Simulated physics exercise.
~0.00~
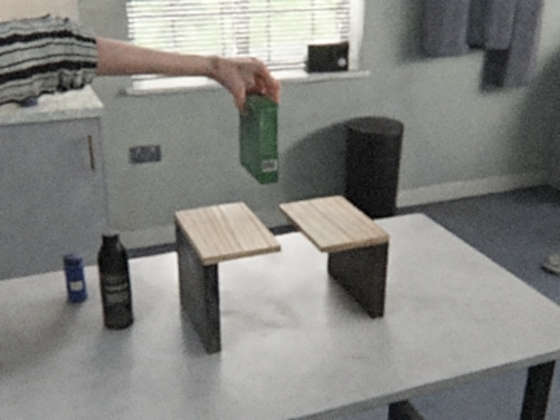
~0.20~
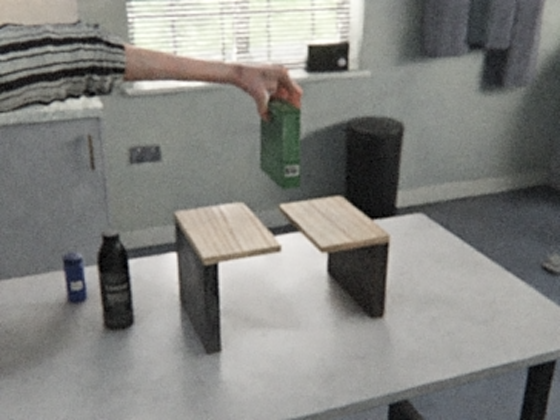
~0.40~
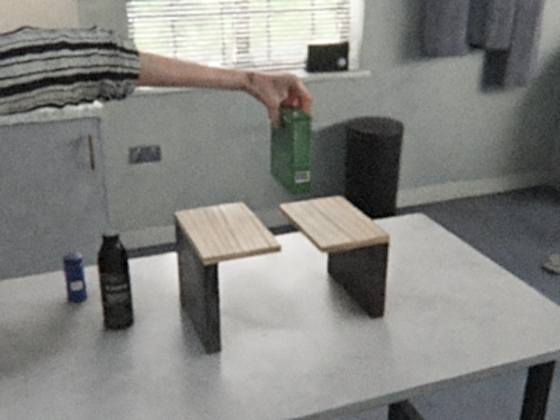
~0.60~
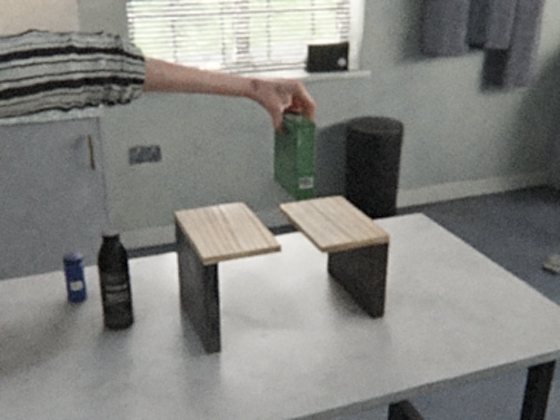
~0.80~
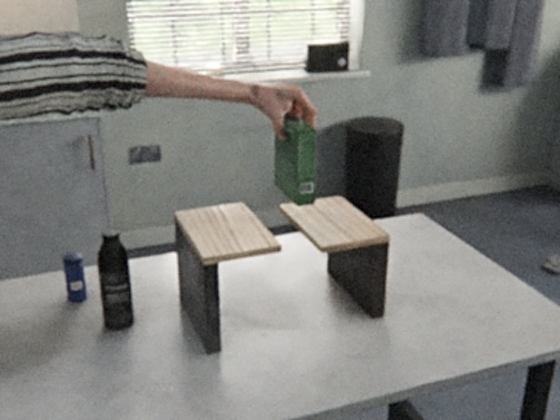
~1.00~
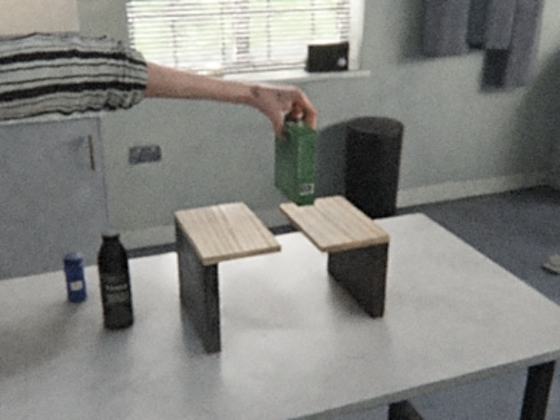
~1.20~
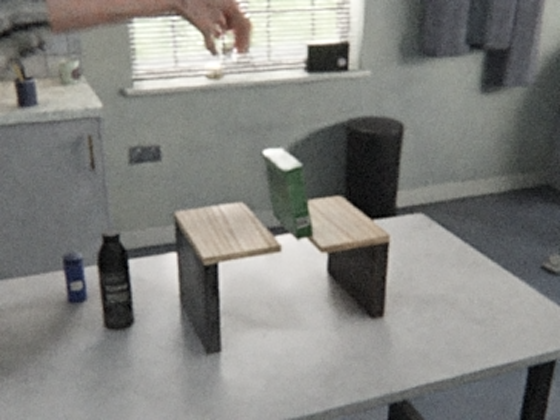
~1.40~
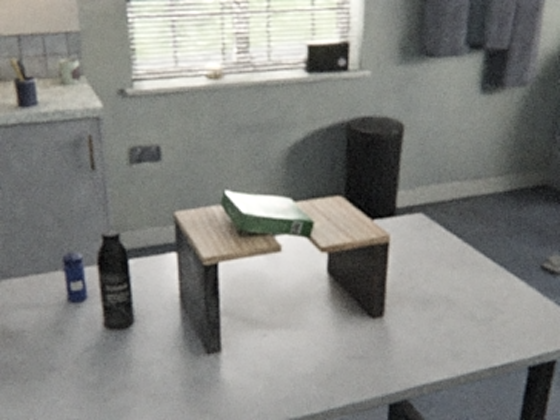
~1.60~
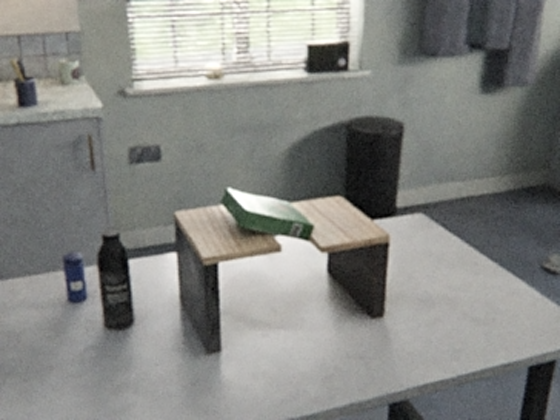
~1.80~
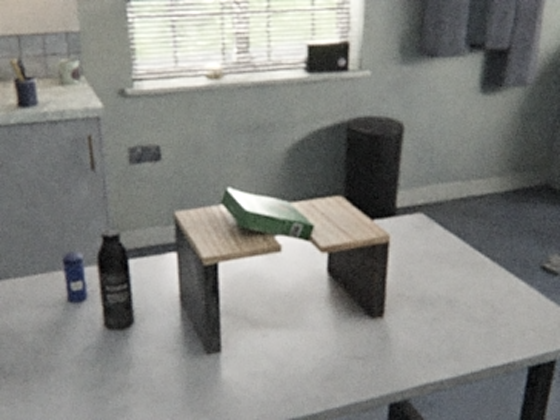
Green packet lowered upright by a hand to two wooden-topped stands, tipping left when released and lodging across the gap.
